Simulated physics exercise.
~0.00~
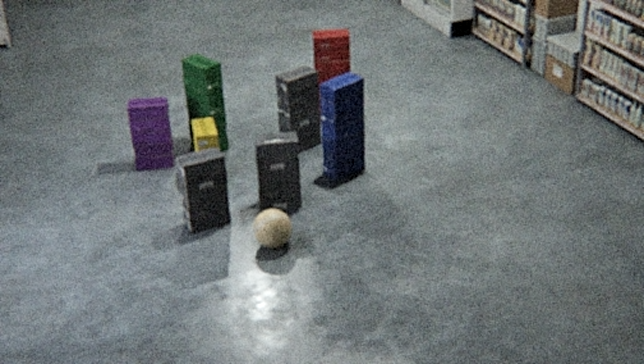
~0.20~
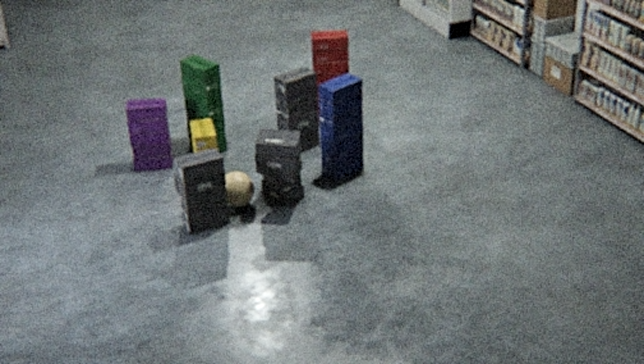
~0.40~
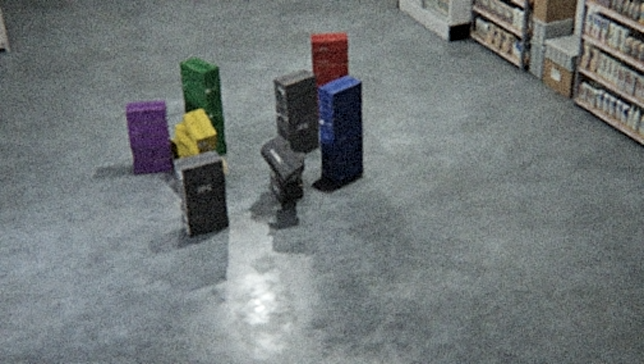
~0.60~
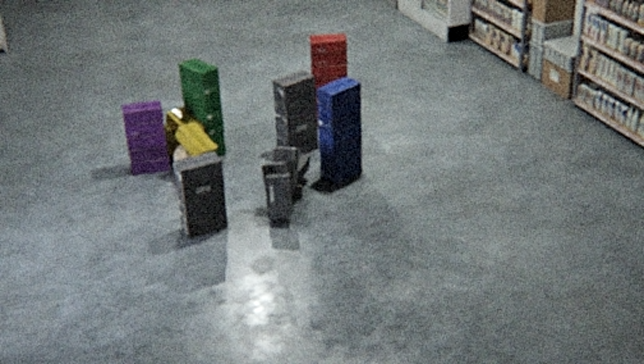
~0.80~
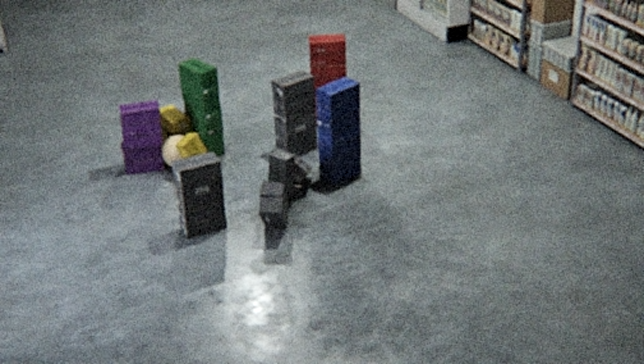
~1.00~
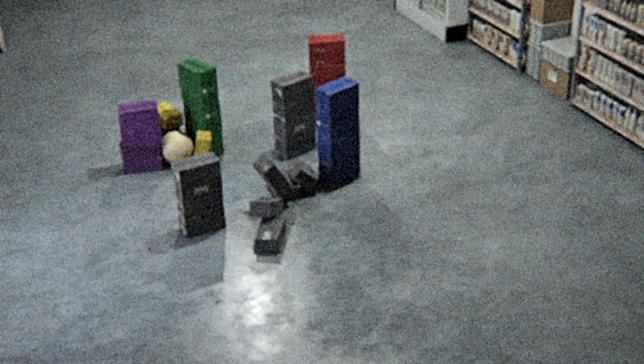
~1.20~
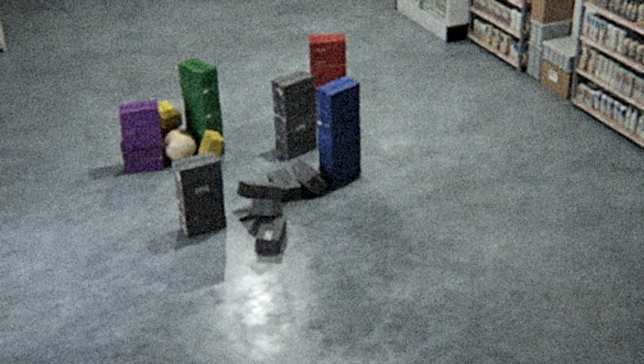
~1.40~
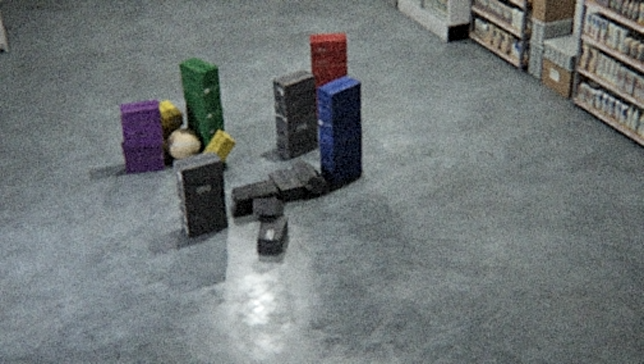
The clip opens on a high view of a grey floor where columns of boxes stand in a loose cluster, purple, green, yellow, red, blue and dark grey, as a pale wooden ball rolls towards them. The ball passes between the two nearest dark columns, and the right-hand one begins to buckle. It then reaches the short yellow stack, which tips and comes apart between the purple and green towers. Meanwhile the dark column folds and spills forward across the floor. Finally the ball drifts slightly right among the yellow boxes, while the blue, red, green and purple towers still stand.
